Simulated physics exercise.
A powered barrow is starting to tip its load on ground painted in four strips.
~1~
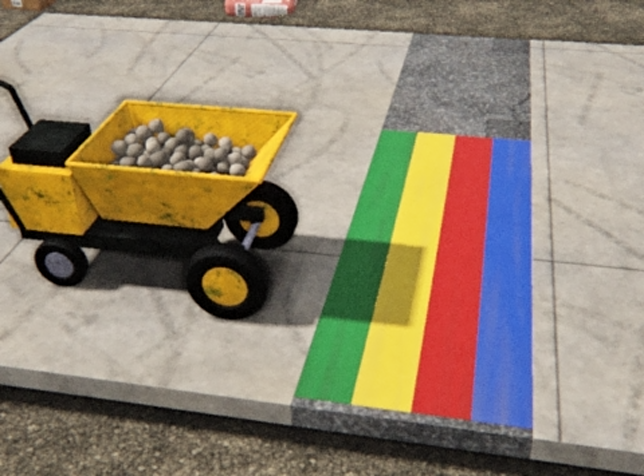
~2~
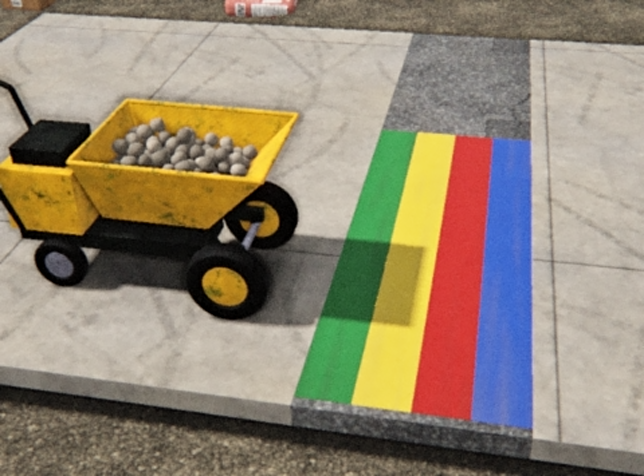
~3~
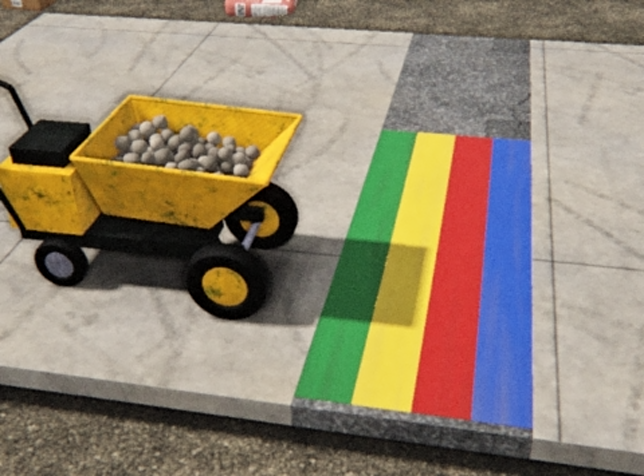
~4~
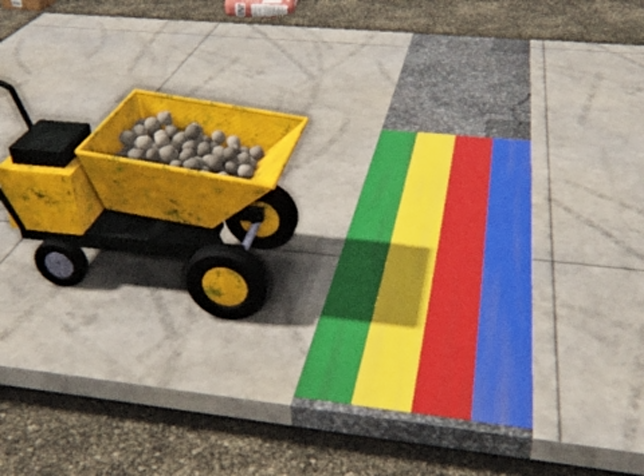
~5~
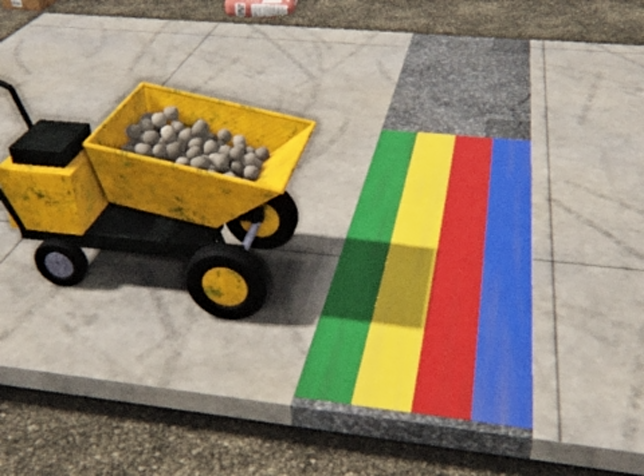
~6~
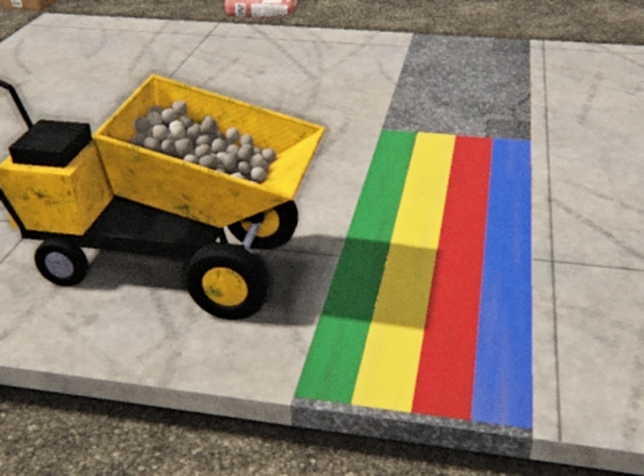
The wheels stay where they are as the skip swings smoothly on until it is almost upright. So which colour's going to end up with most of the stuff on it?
Most of it lands on yellow.
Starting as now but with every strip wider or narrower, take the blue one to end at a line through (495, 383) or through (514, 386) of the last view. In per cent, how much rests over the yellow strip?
The first gives around 40 %, the second around 40 %.
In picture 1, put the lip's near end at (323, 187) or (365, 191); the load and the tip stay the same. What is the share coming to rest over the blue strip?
Roughly 30 and 40 %.
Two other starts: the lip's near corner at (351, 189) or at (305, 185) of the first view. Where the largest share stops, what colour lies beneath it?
The first try: The blue one. The second: The strip in red.
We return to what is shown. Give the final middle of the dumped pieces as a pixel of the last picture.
I'd put the middle somewhere around (421, 291).
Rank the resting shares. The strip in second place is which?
Number two is the red strip.
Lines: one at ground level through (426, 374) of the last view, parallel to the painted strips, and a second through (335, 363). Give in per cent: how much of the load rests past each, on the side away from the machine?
Near 30 % and 80 %.
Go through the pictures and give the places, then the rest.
Lip of the skip at (260, 181), level; top of the load at (163, 159), river pebbles; green strip at (335, 358); yellow strip at (390, 365); red strip at (446, 372); blue strip at (503, 379), in the first frame.
Lip of the skip at (261, 182), level; top of the load at (164, 159), in the second frame.
Lip of the skip at (266, 184), tipped barely; top of the load at (157, 145), in the third frame.
Lip of the skip at (272, 187), tipped a little; top of the load at (155, 155), in the fourth frame.
Lip of the skip at (281, 192), tipped a little; top of the load at (148, 140), in the fifth frame.
Lip of the skip at (291, 198), tipped a little; top of the load at (169, 141); green strip at (335, 358); yellow strip at (390, 365); red strip at (446, 372); blue strip at (503, 379), in the sixth frame.
Soon after the last picture, skip tipped steeply; all in the skip.
A little later, skip tipped right over; about two thirds in the skip; a stray few over the green strip; about a third over the yellow strip; a stray few over the red strip; a stray few falling.
Later still, skip tipped right over; a small part in the skip; a small part over the green strip; about a third over the yellow strip; about a quarter over the red strip; a small part over the blue strip; a stray few off the paint.
At rest, skip tipped right over; a small part in the skip; a small part over the green strip; about a third over the yellow strip; about a quarter over the red strip; a small part over the blue strip; a stray few off the paint.
